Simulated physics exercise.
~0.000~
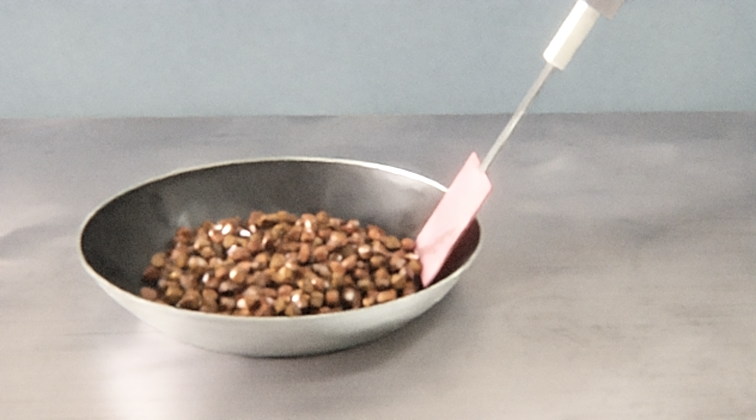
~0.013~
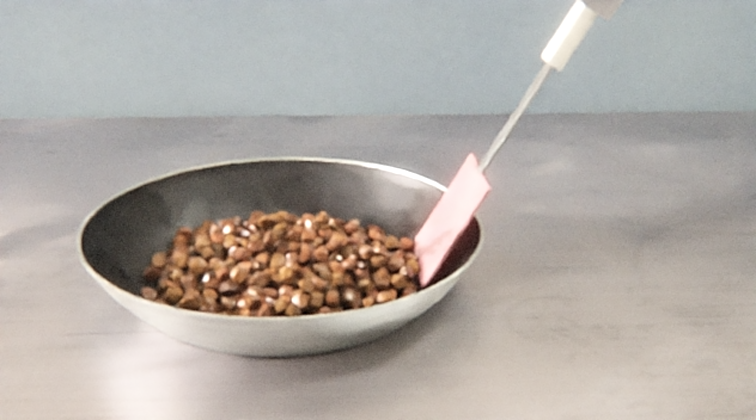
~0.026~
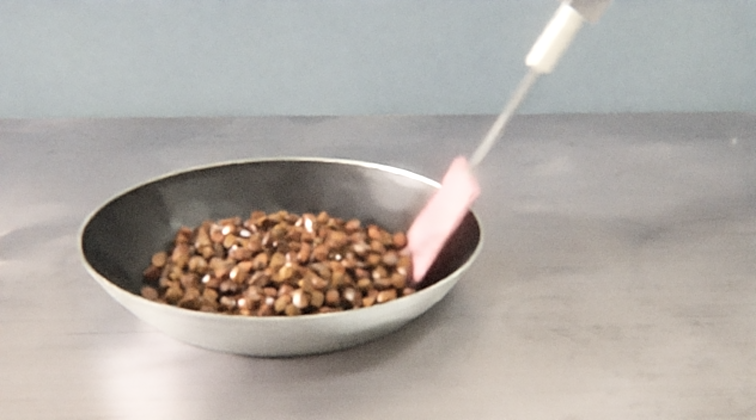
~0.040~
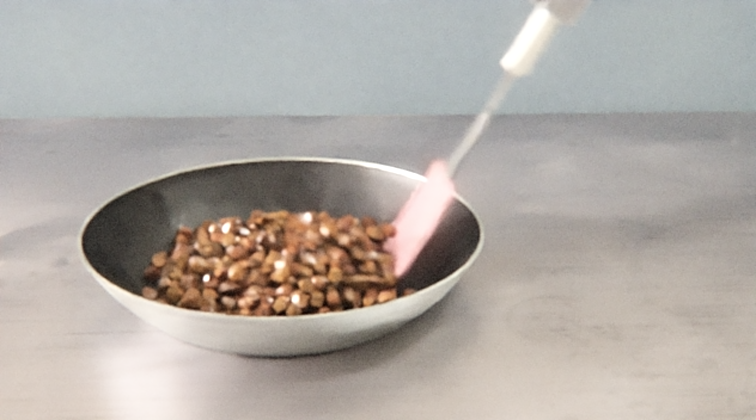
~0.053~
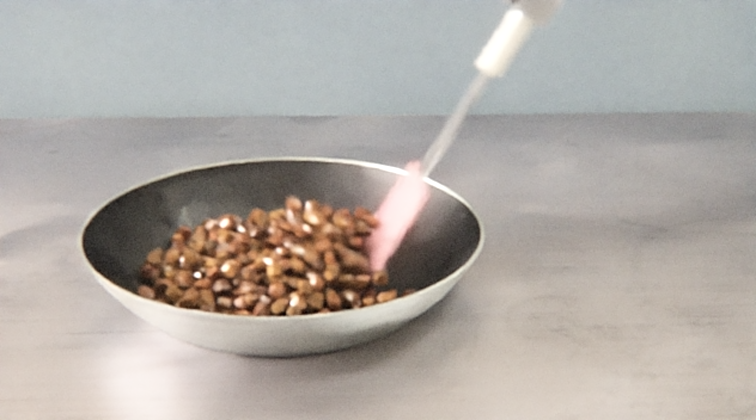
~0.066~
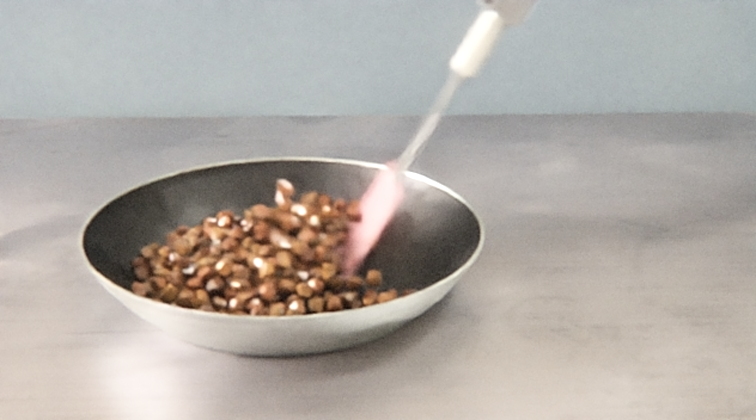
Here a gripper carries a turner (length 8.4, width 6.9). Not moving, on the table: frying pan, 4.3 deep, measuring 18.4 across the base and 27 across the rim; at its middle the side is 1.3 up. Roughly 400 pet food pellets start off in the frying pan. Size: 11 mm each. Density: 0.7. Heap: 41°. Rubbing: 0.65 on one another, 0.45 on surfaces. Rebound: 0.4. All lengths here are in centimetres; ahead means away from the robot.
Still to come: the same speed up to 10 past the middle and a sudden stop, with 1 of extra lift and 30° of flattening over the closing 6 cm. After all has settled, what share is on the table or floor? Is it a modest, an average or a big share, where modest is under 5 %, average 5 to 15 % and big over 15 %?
Big.
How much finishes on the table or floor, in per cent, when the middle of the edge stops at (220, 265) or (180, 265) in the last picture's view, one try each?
Respectively about 0 and 10 percent end on the table or floor.
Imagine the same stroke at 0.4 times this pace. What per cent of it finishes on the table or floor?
10 %.
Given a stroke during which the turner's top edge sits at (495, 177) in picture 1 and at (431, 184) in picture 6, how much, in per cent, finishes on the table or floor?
Off the vessel, on the table or floor: Some 15 percent.
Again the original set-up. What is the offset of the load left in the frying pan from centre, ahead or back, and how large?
I'd say it's roughly 3.5 cm toward the front.
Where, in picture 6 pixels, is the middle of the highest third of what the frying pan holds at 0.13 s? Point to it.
It is centred at about (199, 244).
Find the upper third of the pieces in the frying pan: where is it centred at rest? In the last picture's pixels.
Around (178, 257).
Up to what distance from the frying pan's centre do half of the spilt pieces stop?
Distance, approx.: 24 cm.
After 0.10 s, sloping 60°, highest piece 8 above the table; 396 in the frying pan.
After 0.13 s, sloping 53°, highest piece 9 above the table; 396 in the frying pan.
After 0.35 s, sloping 30°, highest piece 12 above the table; 290 in the frying pan, 74 on the table or floor, 32 on the blade or in flight.
After 1.40 s, sloping 30°, highest piece 4 above the table; 289 in the frying pan, 107 on the table or floor.
At rest, 289 in the frying pan, 107 on the table or floor. That is 27 % on the table or floor.
